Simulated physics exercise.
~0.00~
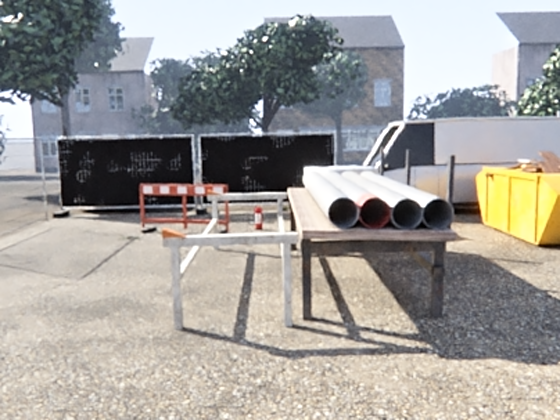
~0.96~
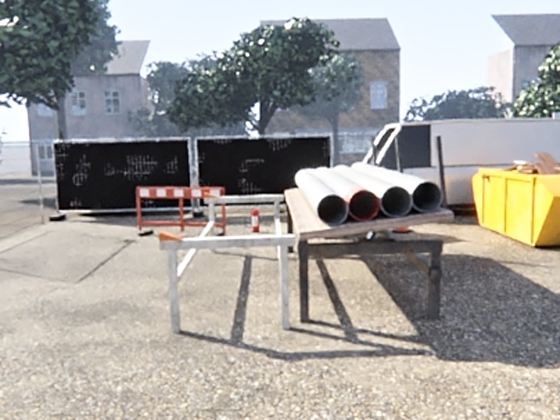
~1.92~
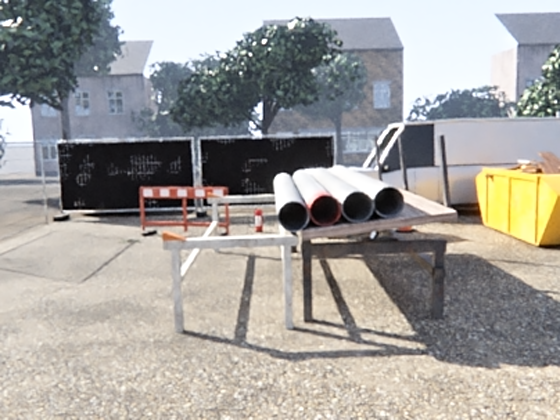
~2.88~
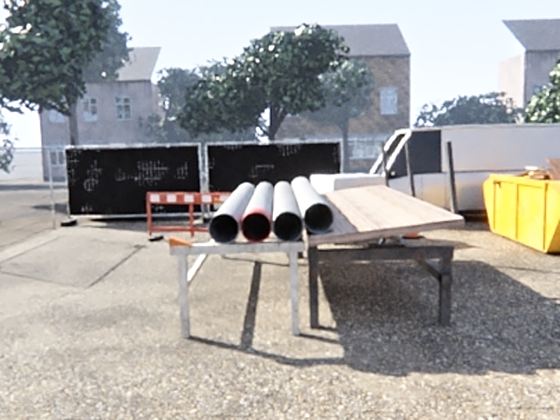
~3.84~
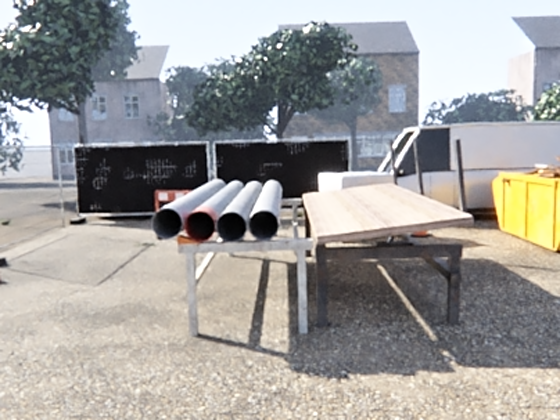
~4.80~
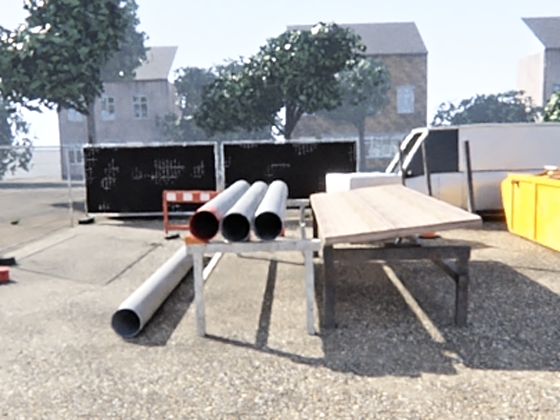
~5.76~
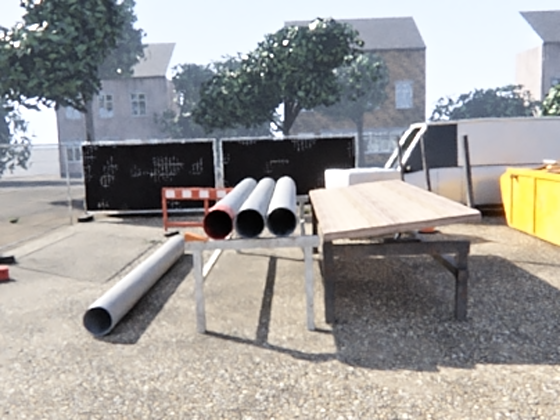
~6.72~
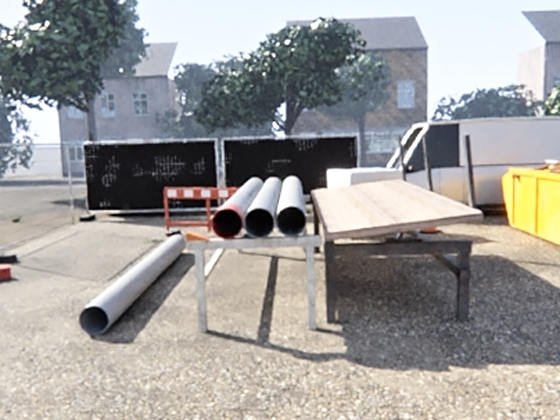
Four large grey plastic pipes, one marked red, lie side by side with their open ends facing us on a wooden table in a sunlit gravel yard. A pale metal rack stands to the left, with dark fence panels, trees, houses, a white van and a yellow skip behind. The tabletop's right side tips up and the pipes roll left onto the rack. As the view shifts slightly left, the leading pipe drops over the rack's far end and lands slanting on the gravel. The red-marked pipe stays up with two others, leftmost of the three, beside the tilted, empty tabletop.
